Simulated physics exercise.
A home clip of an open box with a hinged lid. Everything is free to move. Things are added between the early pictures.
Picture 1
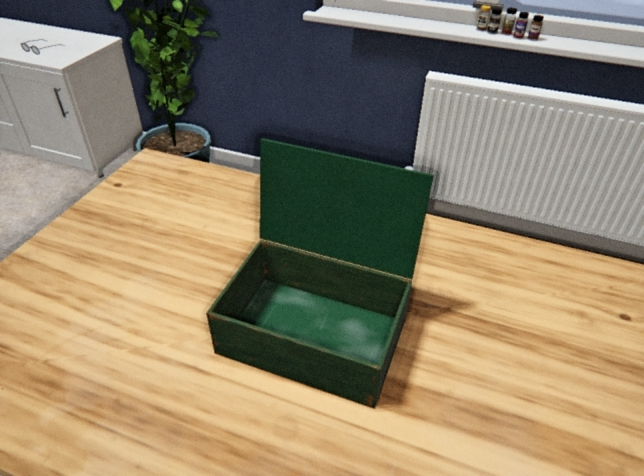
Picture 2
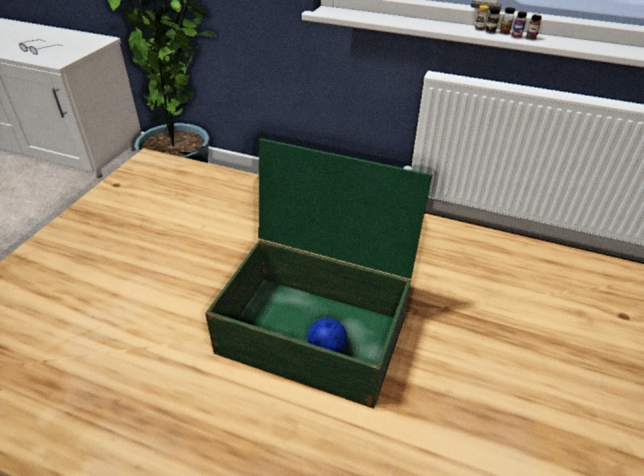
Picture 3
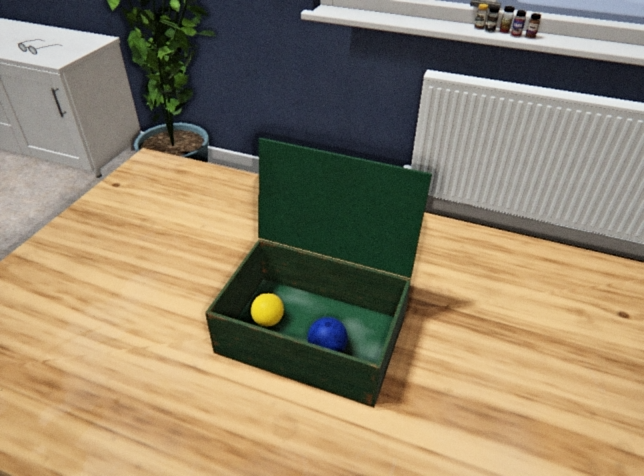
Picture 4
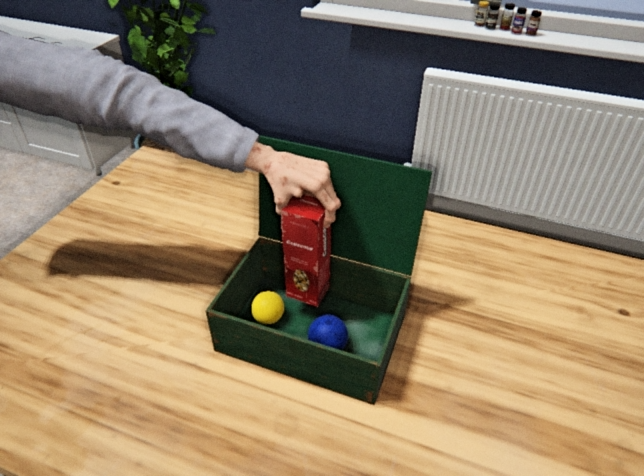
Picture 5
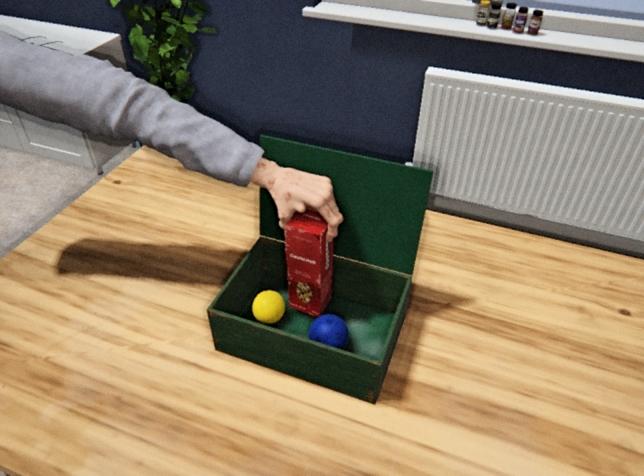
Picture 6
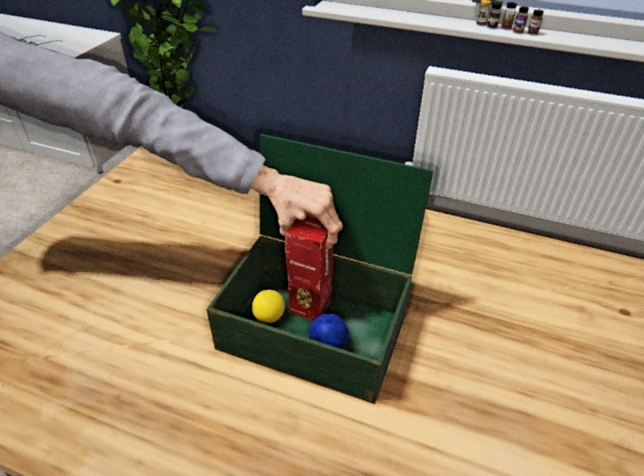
A hand lowers a red carton into an open green box beside yellow and blue balls.
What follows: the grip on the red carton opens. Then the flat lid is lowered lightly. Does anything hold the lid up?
Outcome: The lid will not close.
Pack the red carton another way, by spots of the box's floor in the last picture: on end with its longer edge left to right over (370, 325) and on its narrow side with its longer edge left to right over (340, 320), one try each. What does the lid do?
In the first case it stays ajar; in the second case it closes.
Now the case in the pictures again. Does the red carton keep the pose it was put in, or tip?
It keeps its pose.
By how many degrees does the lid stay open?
Some 80° above the rim.
Then, 1.20 s past the last view, lid starting down.
Then, 3.00 s past the last view, lid 78° above the rim.
Finally, lid 78° above the rim; all 3 still in place. Final places as the last picture's camera would see them, red carton near (310, 271).
